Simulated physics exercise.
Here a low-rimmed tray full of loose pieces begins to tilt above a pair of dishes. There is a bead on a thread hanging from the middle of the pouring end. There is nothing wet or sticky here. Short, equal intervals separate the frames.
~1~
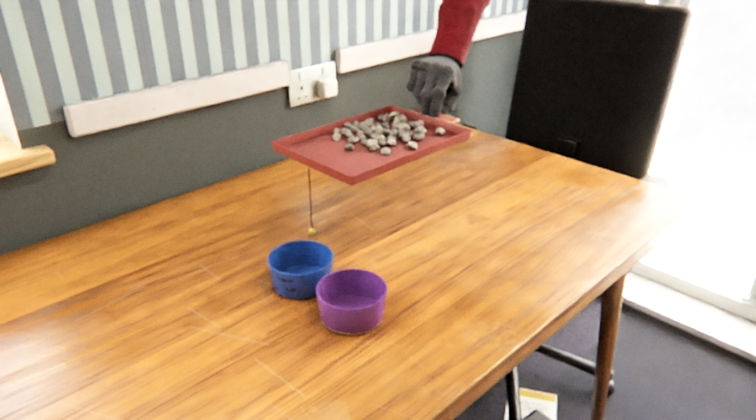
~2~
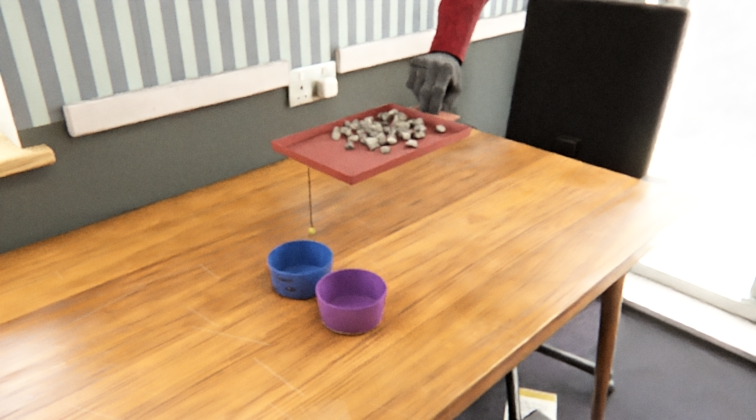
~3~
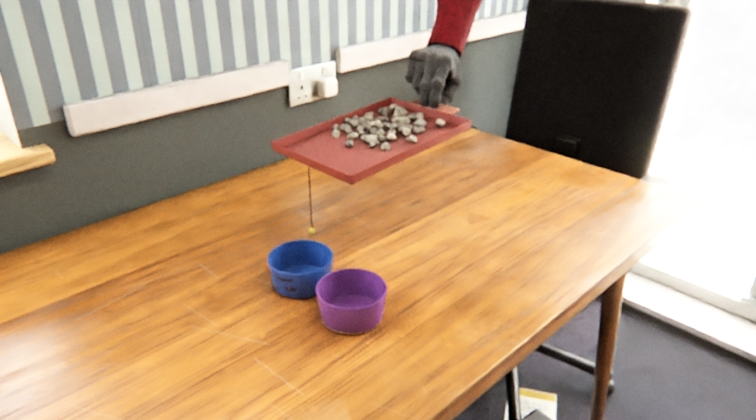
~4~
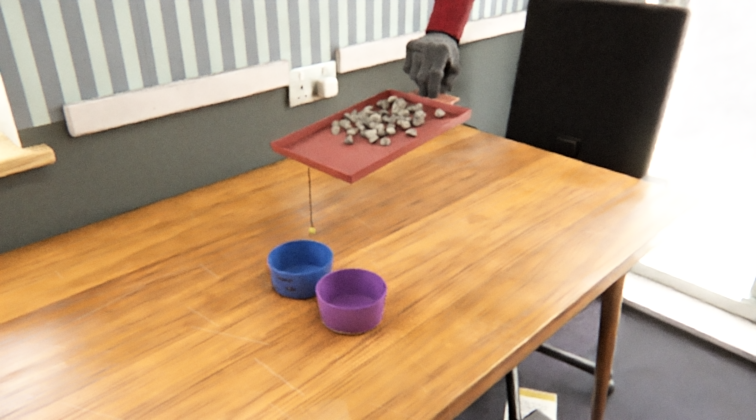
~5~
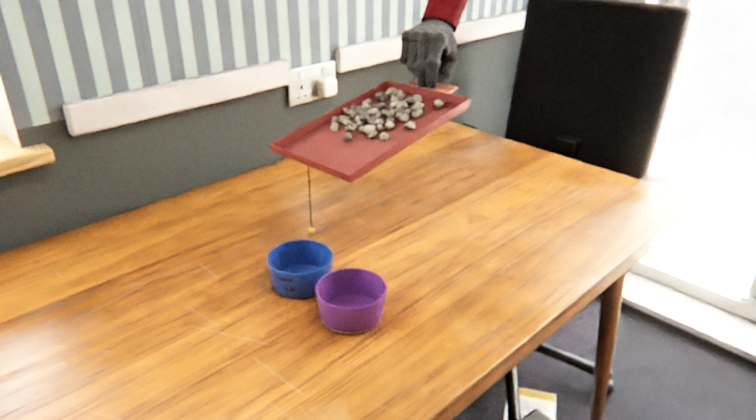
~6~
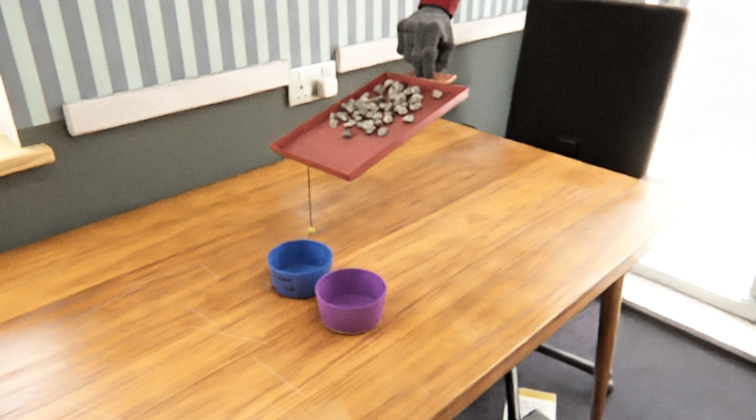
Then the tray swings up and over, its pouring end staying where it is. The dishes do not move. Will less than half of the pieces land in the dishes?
Yes, only a minority lands there.
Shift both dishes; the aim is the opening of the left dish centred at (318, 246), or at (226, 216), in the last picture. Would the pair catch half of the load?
Short of half, then the bulk of it.
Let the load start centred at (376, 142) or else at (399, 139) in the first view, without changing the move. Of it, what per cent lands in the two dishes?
It would be roughly 30 per cent for the first and roughly 40 per cent for the second.
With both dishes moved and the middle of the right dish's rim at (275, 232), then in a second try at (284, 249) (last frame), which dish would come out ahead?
First try, the one on the right; second try, the one on the right.
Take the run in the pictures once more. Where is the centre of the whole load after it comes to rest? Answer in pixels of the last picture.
I'd mark it at roughly (264, 265).
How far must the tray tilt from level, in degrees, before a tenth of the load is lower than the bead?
Close to 65 degrees, I reckon.
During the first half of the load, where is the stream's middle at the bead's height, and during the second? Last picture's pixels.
The early half goes through (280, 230), the late half through (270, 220).
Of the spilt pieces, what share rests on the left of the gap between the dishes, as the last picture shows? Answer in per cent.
It comes to about 100 percent.
Soon, tray tipped steeply; most on the tray; a small part in the air.
A while on, tray tipped right over; about a third on the tray; a small part in the left dish; about a third outside both; a small part in the air.
Towards the end, tray tipped past a quarter turn; about a quarter in the left dish; most outside both.
Finally, tray tipped past a quarter turn; none in the right dish; about a quarter in the left dish; most outside both.
